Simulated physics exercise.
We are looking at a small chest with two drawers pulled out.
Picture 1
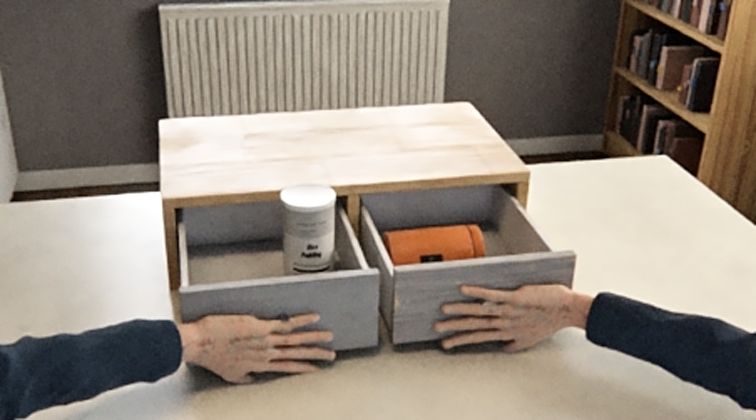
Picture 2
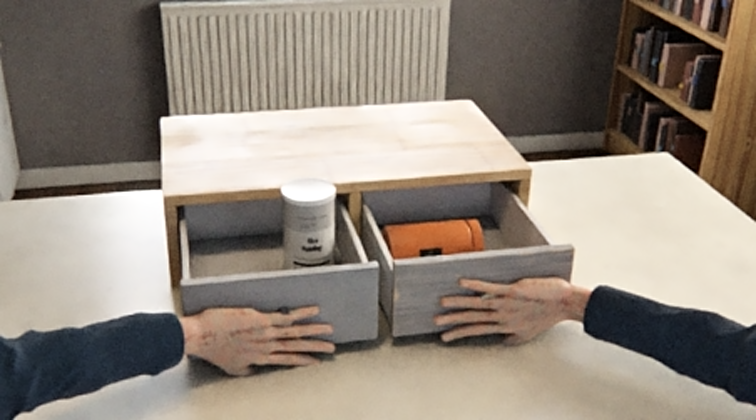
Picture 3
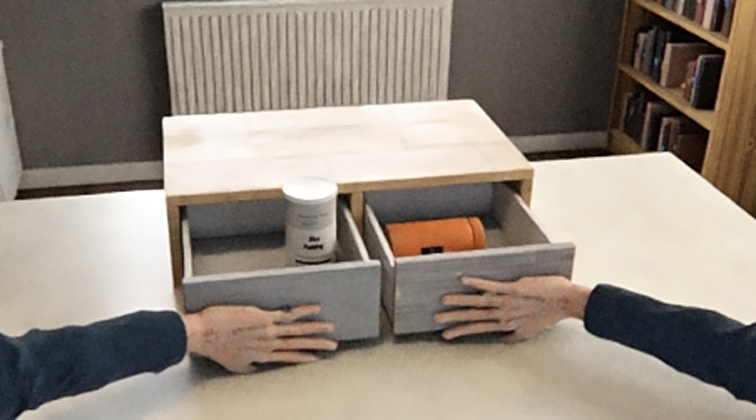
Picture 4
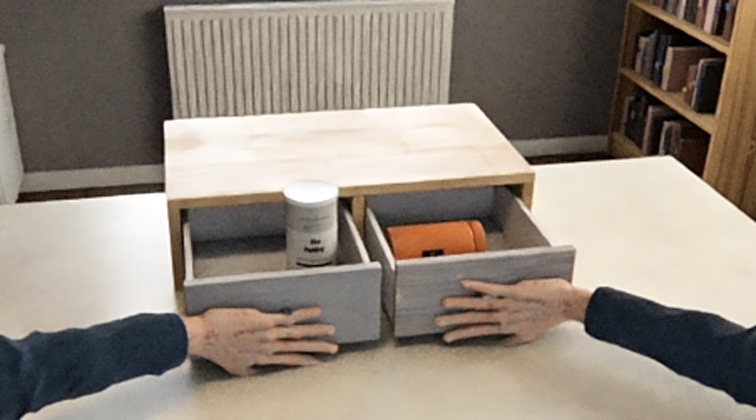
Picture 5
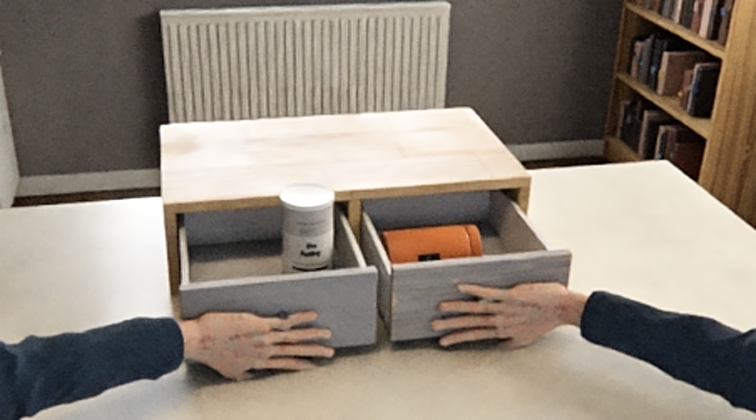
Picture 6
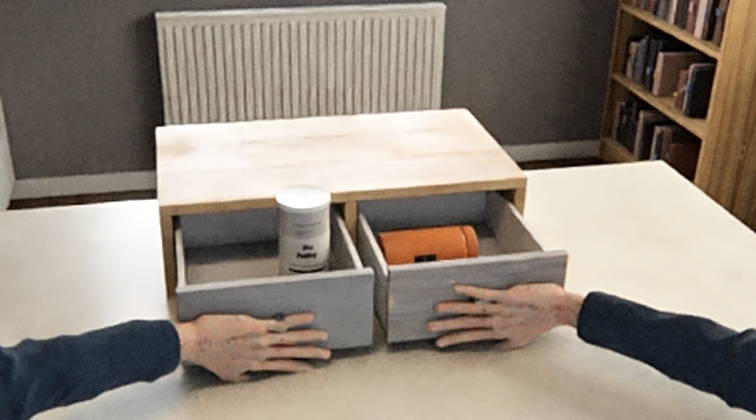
Two hands rest against two open drawers holding a white tin and an orange jar, barely moving.
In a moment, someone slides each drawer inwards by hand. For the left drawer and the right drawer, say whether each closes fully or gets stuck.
Result: Left drawer gets stuck; right drawer closes fully.
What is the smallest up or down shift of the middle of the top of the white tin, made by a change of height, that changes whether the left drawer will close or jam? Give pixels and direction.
The switch happens after a shift of some 24 pixels down.
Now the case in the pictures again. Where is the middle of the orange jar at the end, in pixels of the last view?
Roughly (394, 195).
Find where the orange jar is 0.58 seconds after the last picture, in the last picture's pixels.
Its centre should be near (409, 222).
Then, 0.36 s on from there, left drawer starting in; right drawer starting in.
Then, 0.58 s on from there, left drawer about half in; right drawer about half in.
In the end, the left drawer jams; the right drawer closes.
